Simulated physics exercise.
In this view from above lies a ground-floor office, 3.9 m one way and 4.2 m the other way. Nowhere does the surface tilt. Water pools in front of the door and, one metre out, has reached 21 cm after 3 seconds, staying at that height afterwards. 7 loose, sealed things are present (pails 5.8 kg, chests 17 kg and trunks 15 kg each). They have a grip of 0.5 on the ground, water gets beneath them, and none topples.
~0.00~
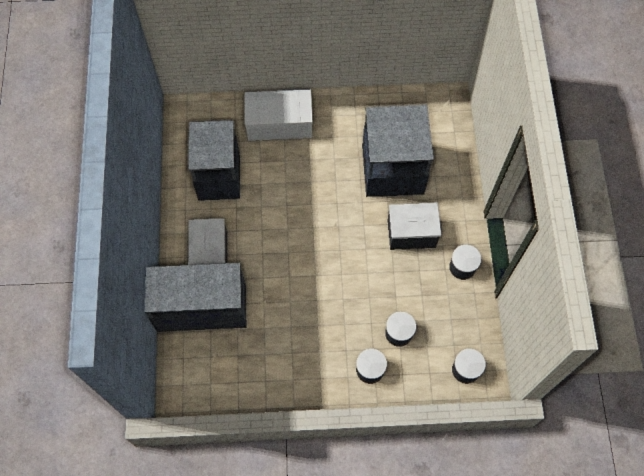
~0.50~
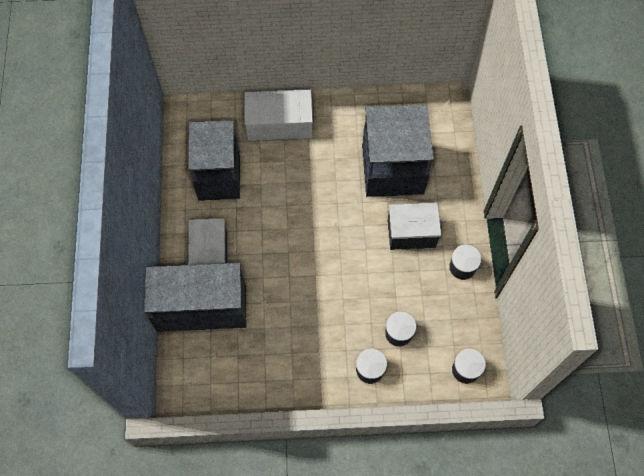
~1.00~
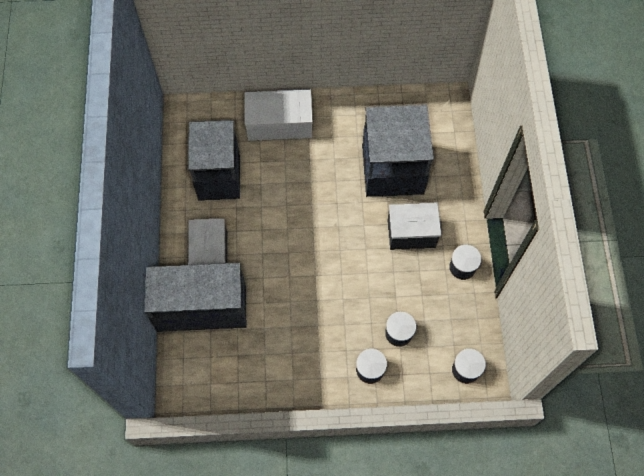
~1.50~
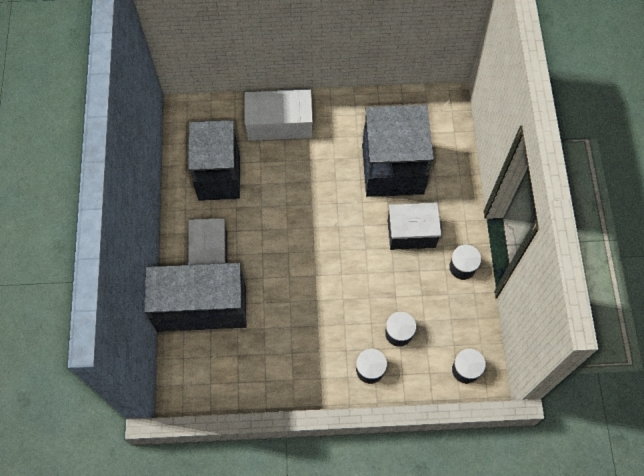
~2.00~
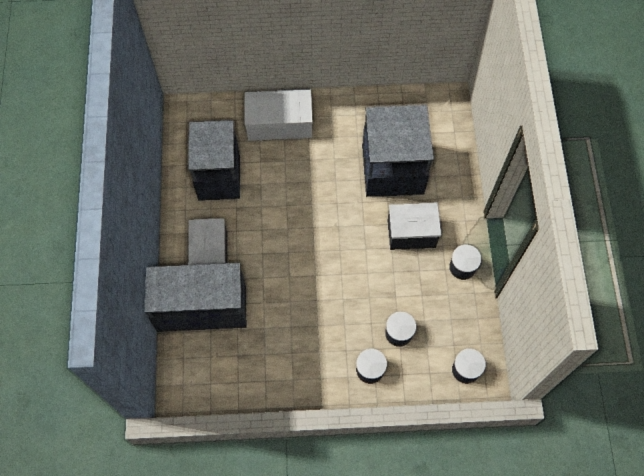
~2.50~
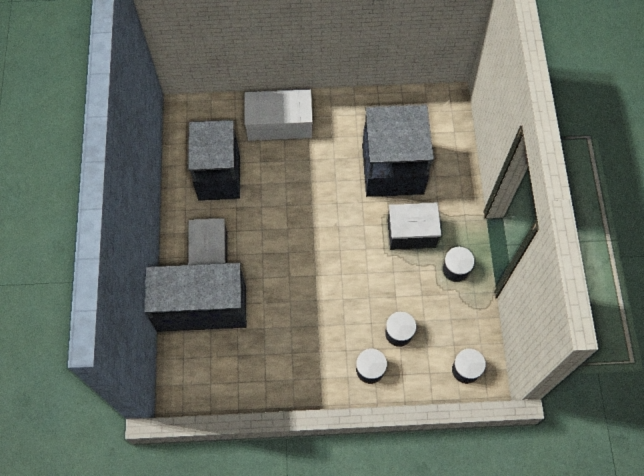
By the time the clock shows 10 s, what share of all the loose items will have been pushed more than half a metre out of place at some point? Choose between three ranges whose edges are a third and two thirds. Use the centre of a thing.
The range is the lowest, under a third.
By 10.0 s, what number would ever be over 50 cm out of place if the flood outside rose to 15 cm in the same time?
That would give 1.
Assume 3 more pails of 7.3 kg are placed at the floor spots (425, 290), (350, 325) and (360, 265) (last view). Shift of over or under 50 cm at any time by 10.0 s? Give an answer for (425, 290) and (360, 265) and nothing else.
Note: Item 1 above threshold; item 2 above threshold.
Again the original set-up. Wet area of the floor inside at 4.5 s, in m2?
About 7.5 m2 is covered.
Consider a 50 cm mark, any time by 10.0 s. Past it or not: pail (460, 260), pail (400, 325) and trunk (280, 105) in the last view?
First farther, then not as far, then not as far.
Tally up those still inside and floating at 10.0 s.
6 at that moment.
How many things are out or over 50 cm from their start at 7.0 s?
By that time the total stands at 2.
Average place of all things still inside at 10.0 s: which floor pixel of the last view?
I'd put it close to (299, 292) in the last view.
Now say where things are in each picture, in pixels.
The first picture shows a pail at (467, 258), on the bottom; a pail at (401, 326), on the bottom; 0.0 m2 under water; 0 of 7 have shifted.
The second picture shows a pail at (467, 258) rests on the ground; a pail at (401, 326) rests on the ground; water covers 0.0 m2; 0 of 7 have shifted.
The third picture shows a pail at (467, 258) rests on the ground; a pail at (401, 326) rests on the ground; water covers 0.0 m2; 0 of 7 have shifted.
The fourth picture shows a pail at (467, 258), on the bottom; a pail at (401, 326), on the bottom; water covers 0.0 m2; 0 of 7 have shifted.
The fifth picture shows a pail at (467, 258), on the bottom; a pail at (401, 326), on the bottom; water covers 0.1 m2; 0 of 7 have shifted.
The sixth picture shows a pail at (460, 260), on the bottom, 8 cm from its start; a pail at (401, 326), on the bottom; water covers 0.5 m2; 1 of 7 have shifted.
After 3.5 s 1 of 7 are over 50 cm from their spots; 0 afloat.
After 4.5 s 2 of 7 are over 50 cm from their spots; 0 afloat.
After 7.0 s 2 of 7 are over 50 cm from their spots; 0 afloat.
After 10.0 s 2 of 7 are over 50 cm from their spots, and 2 have been at some point; 6 afloat.
